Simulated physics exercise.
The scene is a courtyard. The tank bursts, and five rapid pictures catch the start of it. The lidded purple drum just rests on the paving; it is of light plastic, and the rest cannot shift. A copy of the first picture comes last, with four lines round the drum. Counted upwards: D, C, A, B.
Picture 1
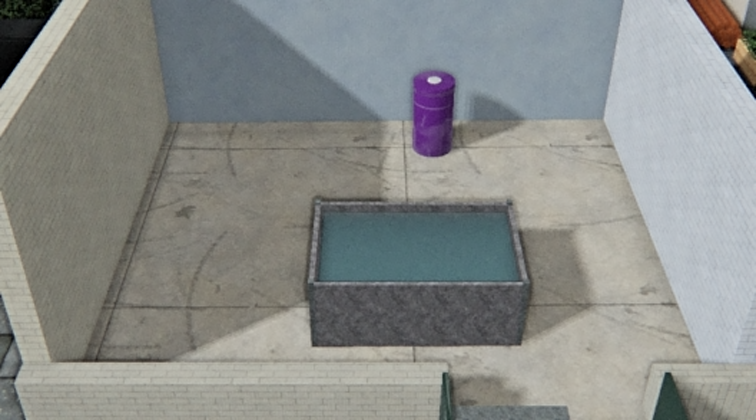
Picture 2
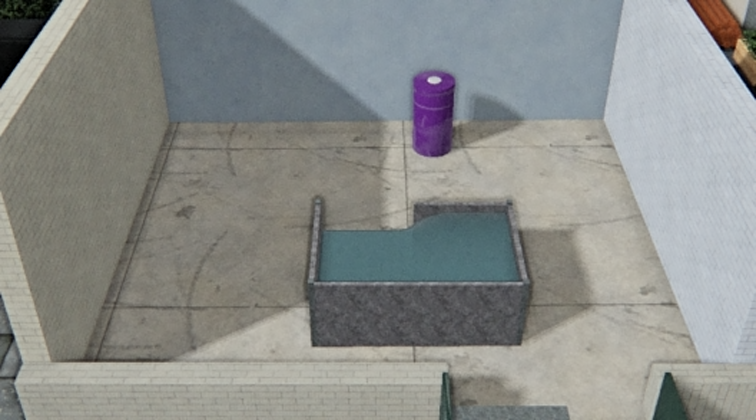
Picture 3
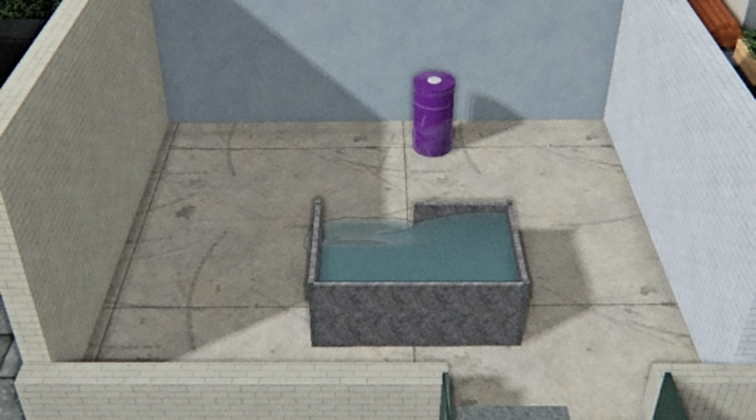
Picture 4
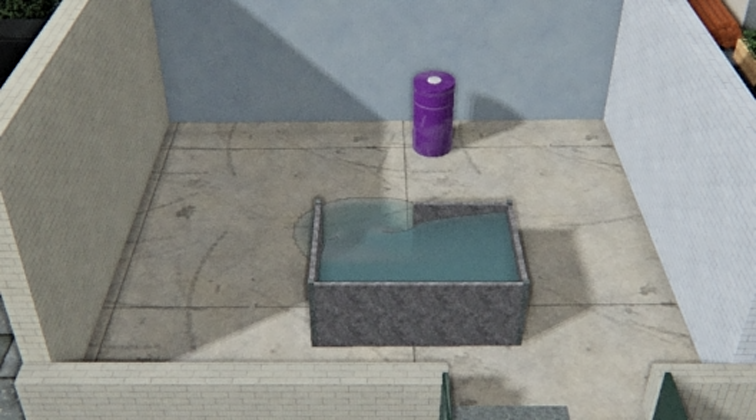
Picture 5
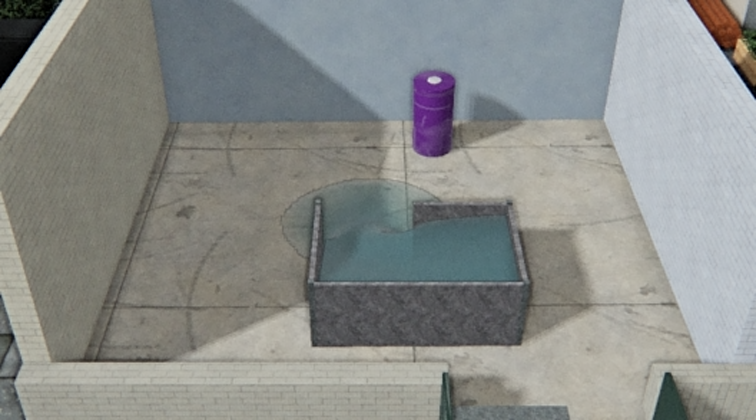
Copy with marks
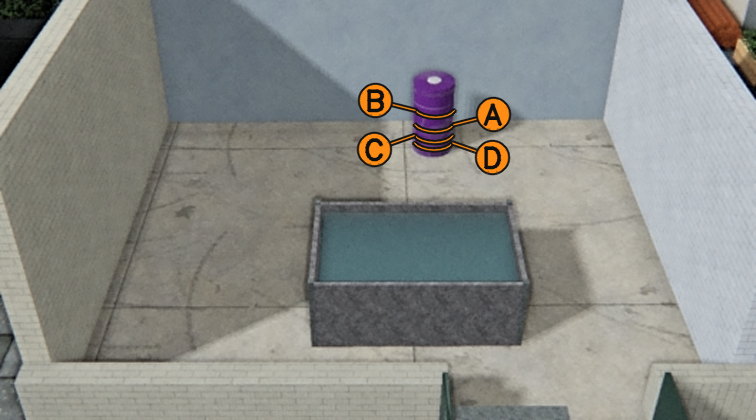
Stone tank of water in a walled courtyard losing part of its back wall, water spreading across the ground behind it.
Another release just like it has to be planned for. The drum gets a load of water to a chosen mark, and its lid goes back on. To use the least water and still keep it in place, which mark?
It is C.
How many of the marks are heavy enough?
Three of the four.
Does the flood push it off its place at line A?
No, that is safe.
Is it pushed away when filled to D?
Yes, it does.
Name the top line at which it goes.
It is D.
On the marked copy, A at (434, 131); B at (435, 117); C at (434, 142); D at (434, 150); from the bottom up D, C, A, B.
If A is chosen, it does not move.
If B is chosen, it does not move.
If C is chosen, it does not move.
If D is chosen, it is pushed about twice its own width away.
